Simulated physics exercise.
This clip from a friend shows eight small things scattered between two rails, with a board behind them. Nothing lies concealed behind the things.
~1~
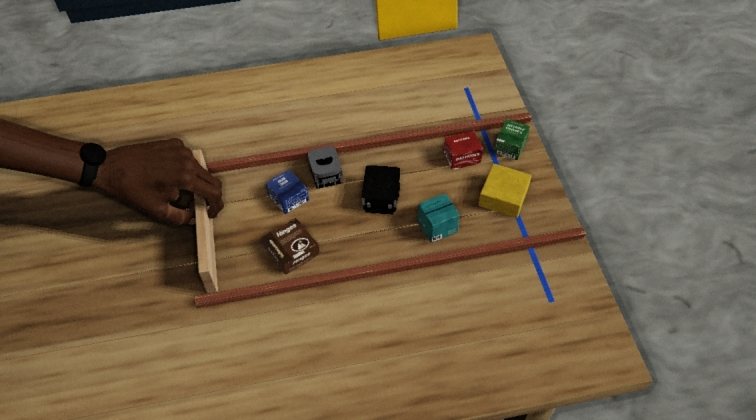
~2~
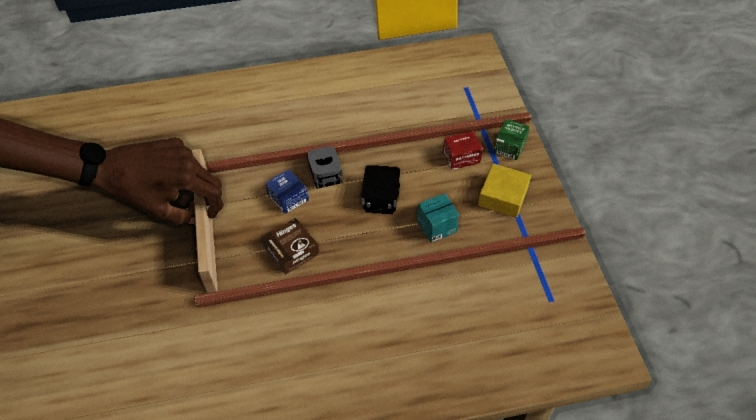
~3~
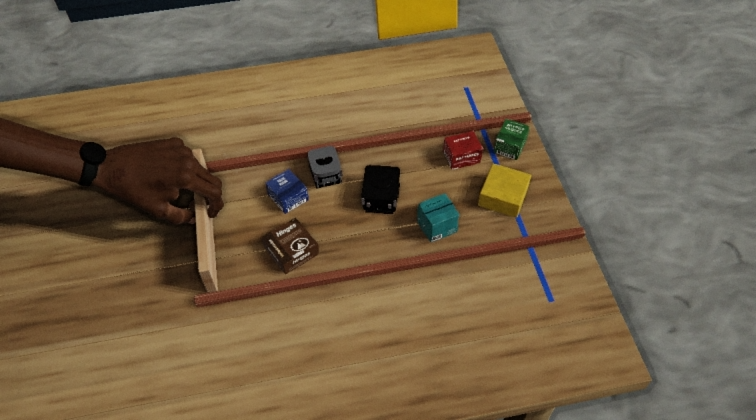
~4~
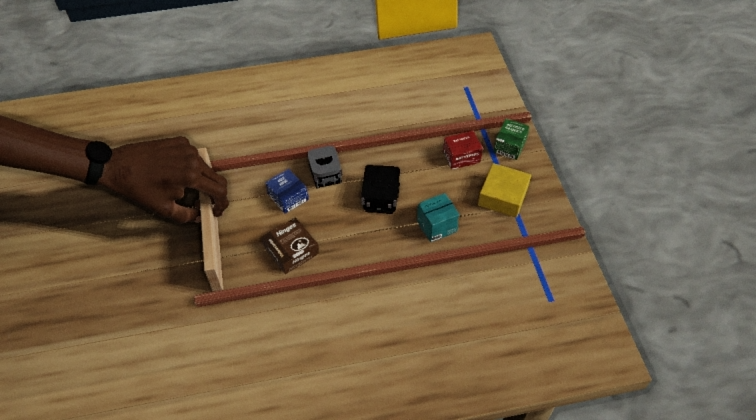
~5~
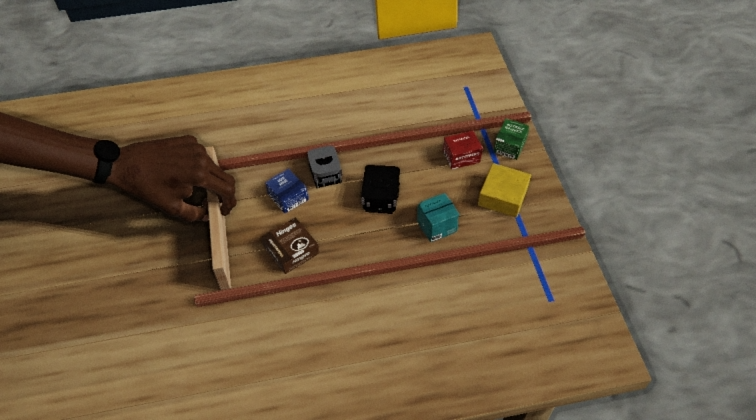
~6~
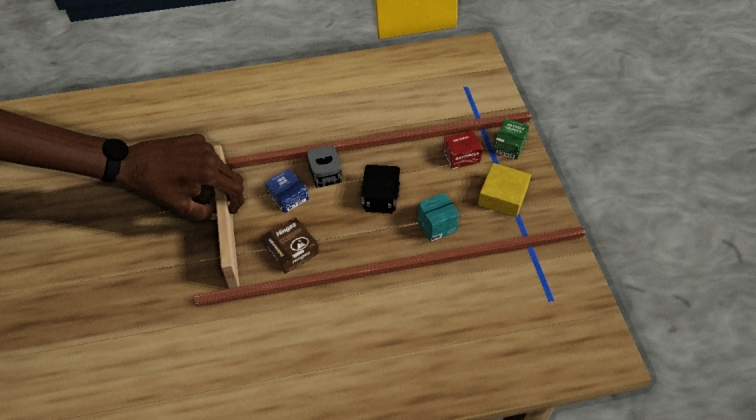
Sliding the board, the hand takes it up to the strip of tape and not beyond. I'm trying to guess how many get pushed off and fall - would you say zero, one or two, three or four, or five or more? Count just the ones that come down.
I would say one or two.
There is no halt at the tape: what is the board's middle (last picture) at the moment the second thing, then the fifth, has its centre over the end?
Roughly (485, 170) for the earlier crossing, roughly (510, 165) for the later one.
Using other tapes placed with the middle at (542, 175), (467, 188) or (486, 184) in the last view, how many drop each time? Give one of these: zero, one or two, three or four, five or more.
Counting what would fall each time, I get five or over; zero; one to two.
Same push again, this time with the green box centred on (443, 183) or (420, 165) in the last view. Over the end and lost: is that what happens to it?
Result by position: It leaves the top / stays aboard.
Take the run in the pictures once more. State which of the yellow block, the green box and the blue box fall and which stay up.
Outcome per object - yellow block: Lost / green box: Lost / blue box: Kept.
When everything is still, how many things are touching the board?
Contact count: 3.
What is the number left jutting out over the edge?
The total would be 3.
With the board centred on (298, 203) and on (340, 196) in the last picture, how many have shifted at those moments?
By the first moment it's 3, by the second it's 4.
A little later, none off yet; green box at rest near (511, 139); yellow block at rest near (504, 190); red box at rest near (462, 150).
Next, none off yet; green box moving near (518, 135); yellow block moving near (508, 190); red box shifted about its own width near (479, 143).
When it is over, the number that fall off is one or two; down, yellow block and green box.
